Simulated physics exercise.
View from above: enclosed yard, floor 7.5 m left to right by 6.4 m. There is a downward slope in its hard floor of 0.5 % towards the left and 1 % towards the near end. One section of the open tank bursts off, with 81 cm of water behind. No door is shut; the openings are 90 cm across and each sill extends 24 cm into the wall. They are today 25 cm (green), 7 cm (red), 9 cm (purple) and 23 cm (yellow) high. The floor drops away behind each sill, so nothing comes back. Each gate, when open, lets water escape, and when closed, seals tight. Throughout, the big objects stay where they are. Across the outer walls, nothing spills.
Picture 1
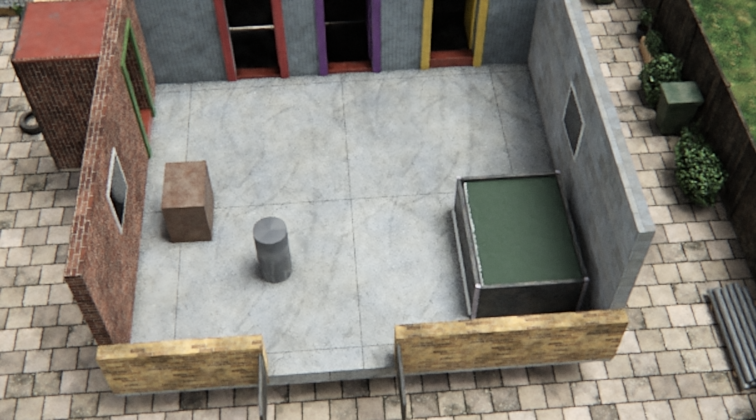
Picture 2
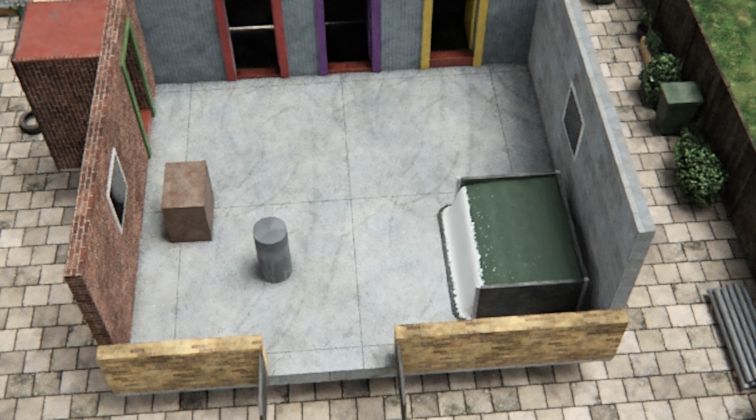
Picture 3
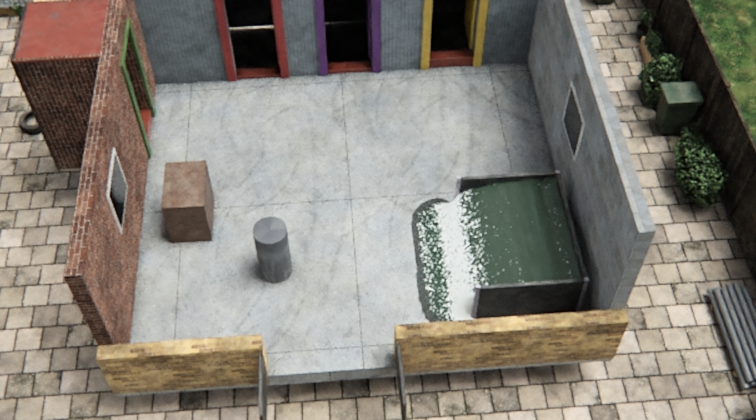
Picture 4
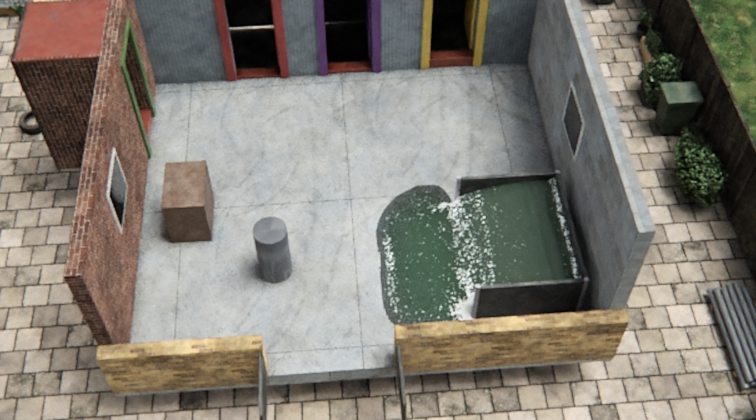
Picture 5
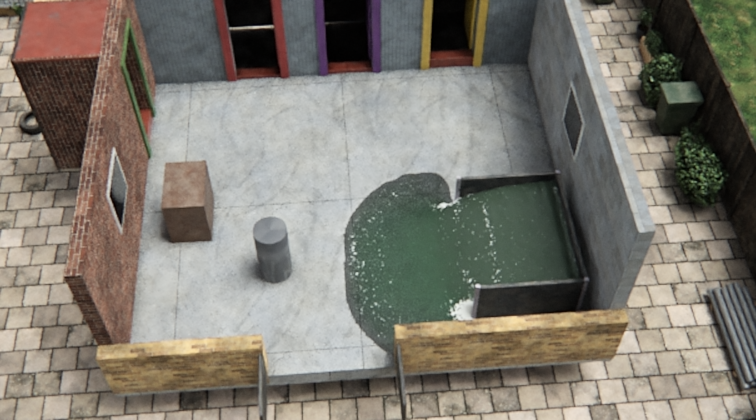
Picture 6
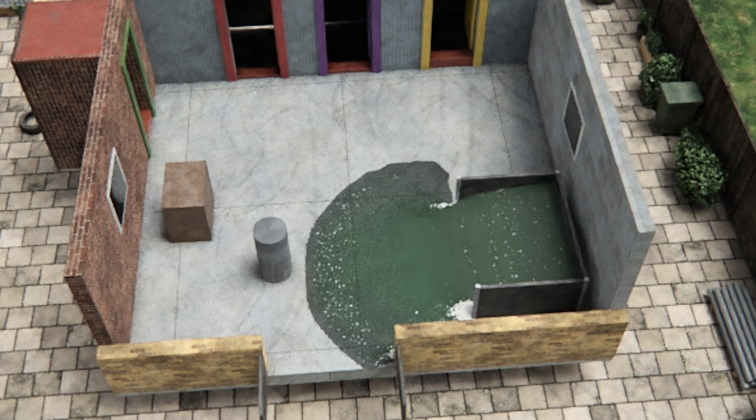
Green water bursting from the open left side of a tank and spreading leftward across a walled grey yard in a widening pool.
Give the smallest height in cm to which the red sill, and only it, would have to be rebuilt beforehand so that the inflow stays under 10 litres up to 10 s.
Roughly 10.5 cm.
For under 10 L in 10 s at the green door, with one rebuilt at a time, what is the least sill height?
The green one would have to be about 16 cm high.
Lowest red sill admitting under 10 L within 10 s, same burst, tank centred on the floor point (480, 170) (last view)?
At least some 11.0 centimetres tall.
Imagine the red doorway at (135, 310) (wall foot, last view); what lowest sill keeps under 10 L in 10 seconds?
24 cm.
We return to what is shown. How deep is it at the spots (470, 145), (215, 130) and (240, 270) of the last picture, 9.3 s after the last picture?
Roughly 3, then 6, then 8 cm.
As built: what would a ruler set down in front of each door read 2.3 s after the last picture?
Lab note, depth in cm: Green 17; red 0; purple 0; yellow 0.
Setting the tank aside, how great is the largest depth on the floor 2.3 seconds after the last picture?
Around 40 centimetres.
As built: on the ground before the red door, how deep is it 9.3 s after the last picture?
Roughly 4.5 cm deep.
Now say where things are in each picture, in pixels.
Still water, 81 cm deep, in the open tank at (519, 230); the red door at (253, 40) is dry, in the first picture.
The front is at (457, 312), 0.3 m from the gap at (467, 250); 0.5 m2 of floor is wet, 81 cm left at the back, in the second picture.
Water pours out at (467, 253) and has run 0.8 m, to (427, 304); about 15 cm deep outside, 78 cm at the back, in the third picture.
The front is at (391, 310), 1.4 m from the gap at (467, 254); 3.7 m2 of floor is wet, 70 cm left at the back, in the fourth picture.
Water pours out at (467, 254) and has run 2.0 m, to (354, 307); about 10 cm deep outside, 69 cm at the back, in the fifth picture.
The gap is at (466, 255), the front 2.6 m out at (313, 300); the back of the open tank holds 64 cm; the red door at (253, 40), 5.9 m from the gap, is still 3.4 m from the nearest water, in the sixth picture.
Then, 0.7 s after the last picture water covers 45 % of the floor, deepest (42 cm) near (298, 274); it has not reached the red door.
Then, 2.3 s after the last picture water covers 65 % of the floor, deepest (40 cm) near (129, 372); it has not reached the red door.
Then, 9.3 s after the last picture water covers 100 % of the floor, deepest (16 cm) near (553, 182); 4 cm at the red door, 41 litres in over its 7 cm sill.
At the red door as built, the water peaked near 14 cm, 4.7 s after the last picture.
With a sill of 8.5 cm, 25 litres would have come in within the 10 s; with 11.5 cm, 6 litres. So under 10 litres takes about 10.5 cm.
